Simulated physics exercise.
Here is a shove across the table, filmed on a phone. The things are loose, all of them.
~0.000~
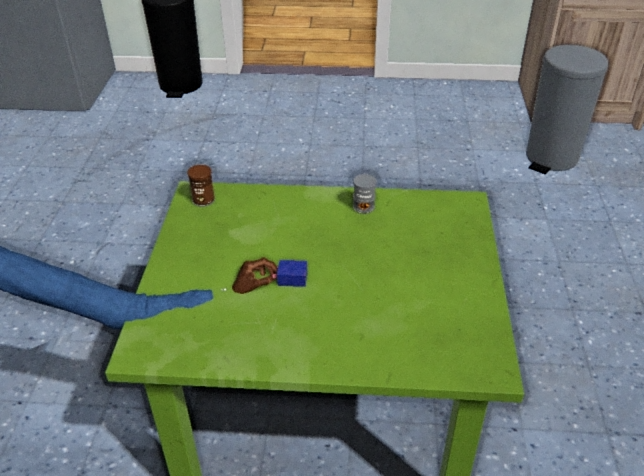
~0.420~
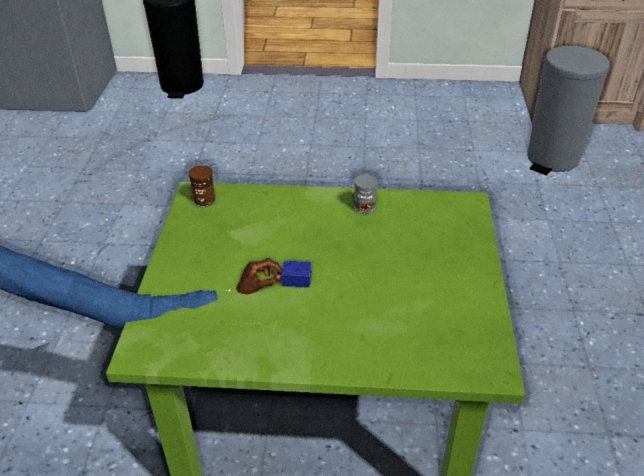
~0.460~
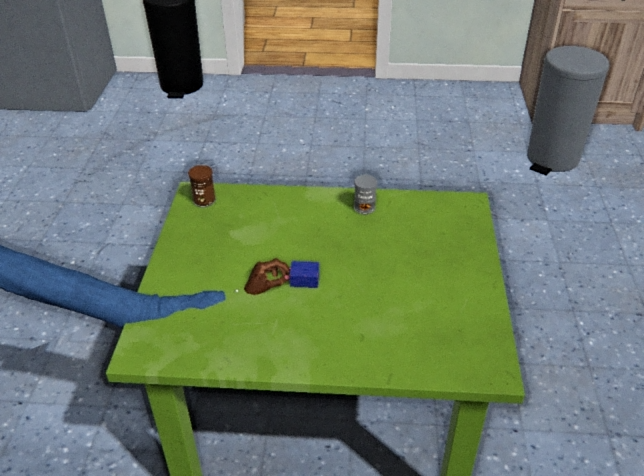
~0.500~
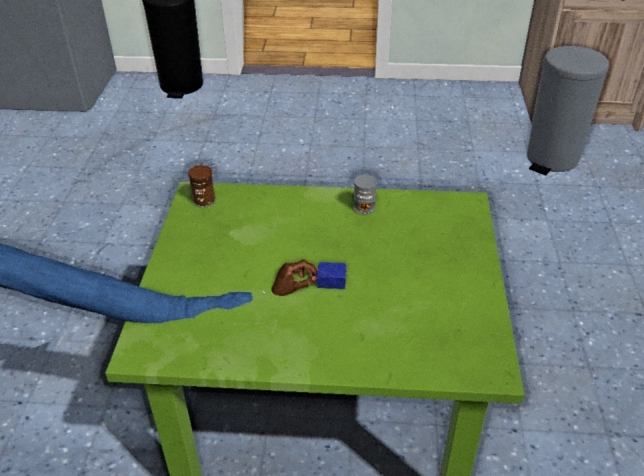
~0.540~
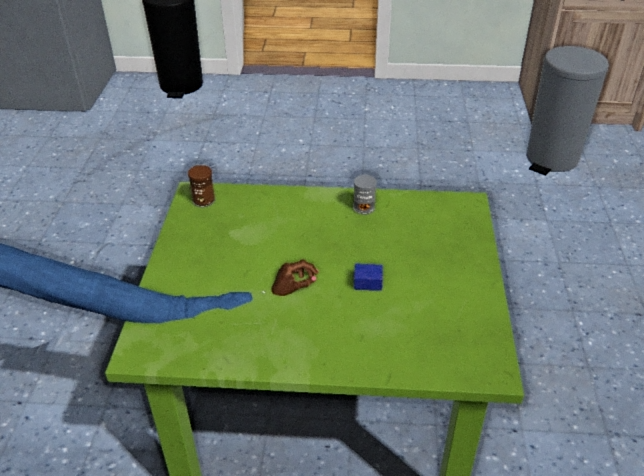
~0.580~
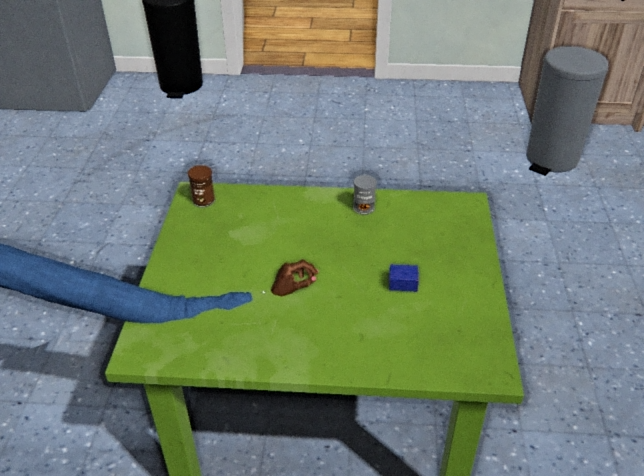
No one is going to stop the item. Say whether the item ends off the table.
Leaves.
After 0.78 s, blue block now off the table.
After 1.08 s, things are still on the move.
In the end (1.3 s), off the table, blue block.
